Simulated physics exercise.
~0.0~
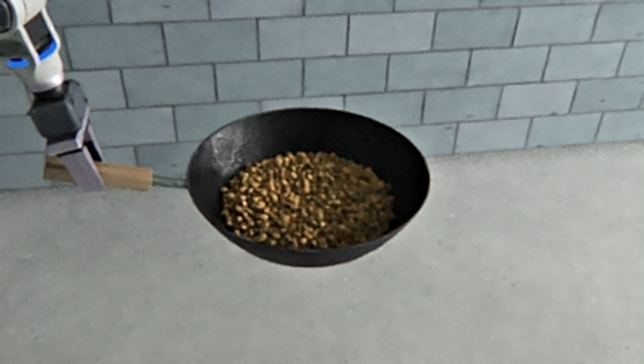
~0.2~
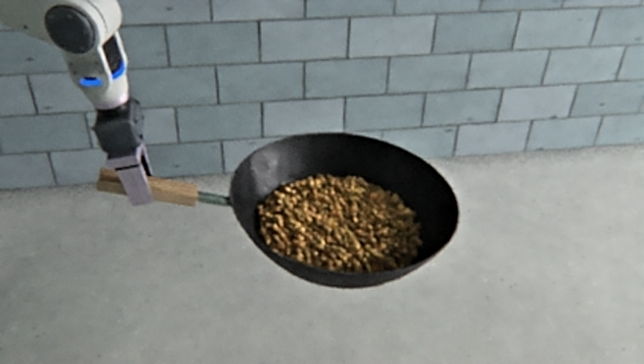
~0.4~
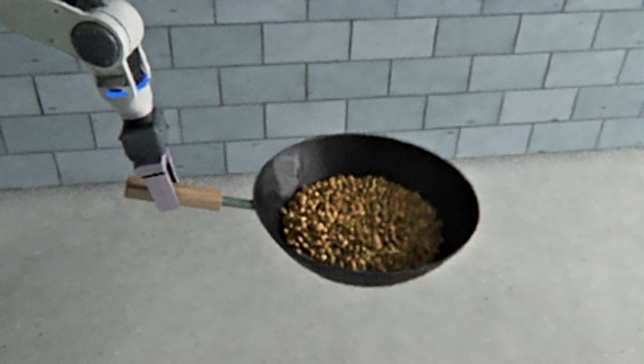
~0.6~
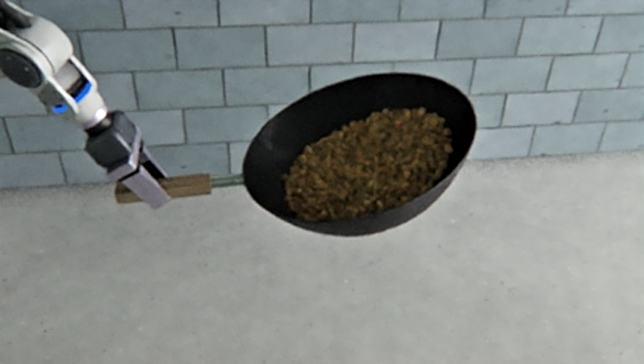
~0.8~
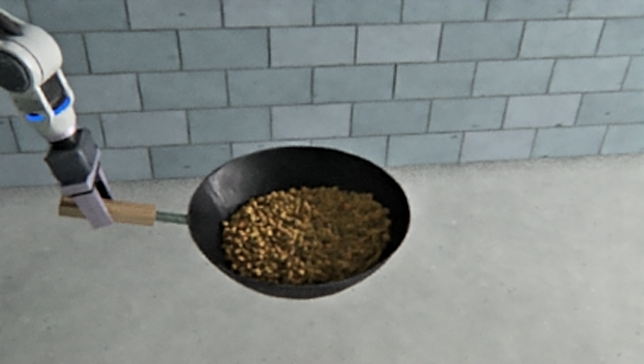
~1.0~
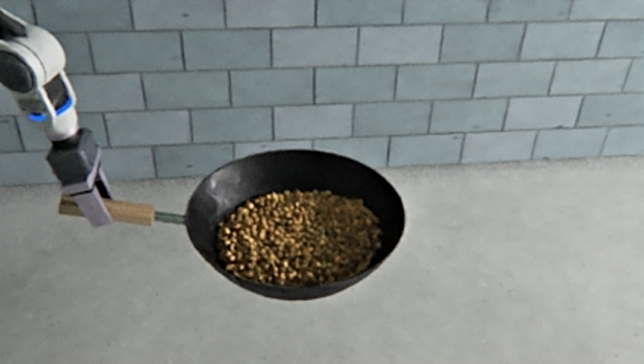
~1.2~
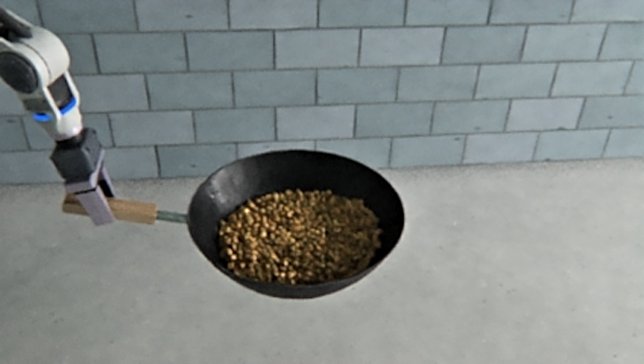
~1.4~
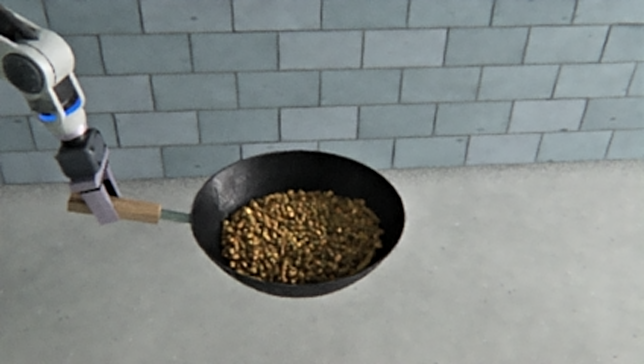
At the start, a robot arm grips the wooden handle of a dark frying pan heaped with small golden-brown pieces that look like dried chickpeas, in front of a grey brick wall. The arm carries the pan to the right and slightly down, then a little farther right, keeping it nearly upright. Next it lifts the pan and tips it noticeably, and the load sits spread across the slanted base. The arm then swings the pan back left and down, levelling it. Finally the pan stays almost still, with the pieces resting inside and none visibly spilled.
